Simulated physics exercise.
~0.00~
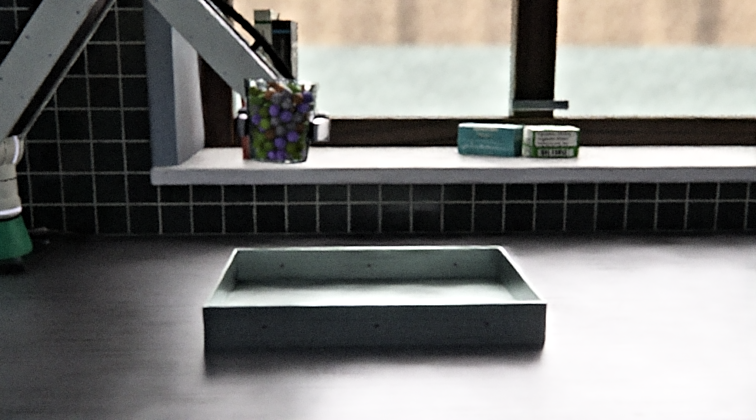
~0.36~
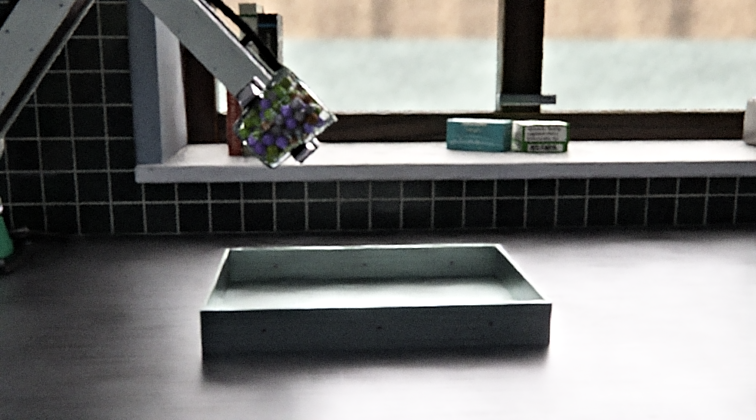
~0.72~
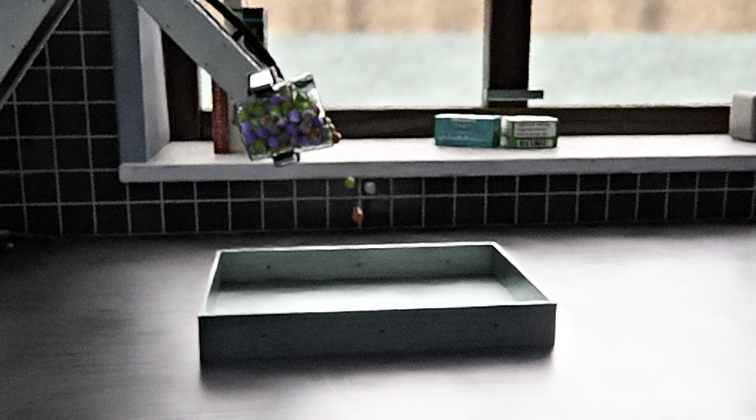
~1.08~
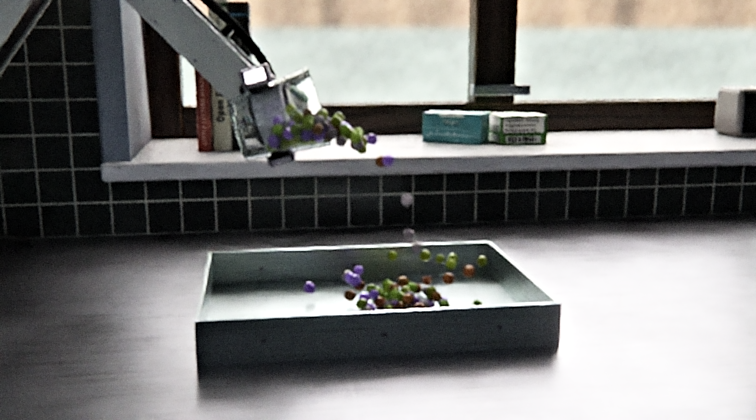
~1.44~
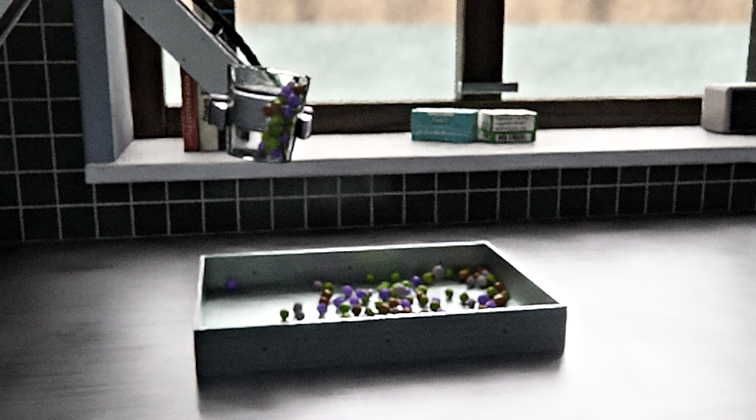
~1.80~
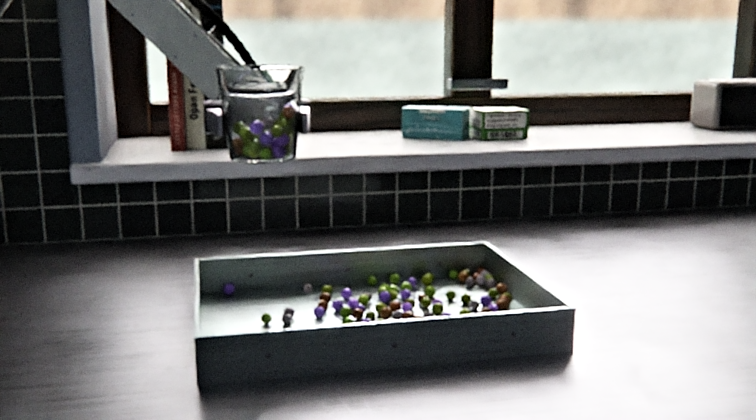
On a dark counter below a tiled windowsill, a mechanical arm tipped a clear beaker of small purple, green and orange balls over a shallow gray tray, spilling most of them inside, then turned it upright with some left in the bottom.
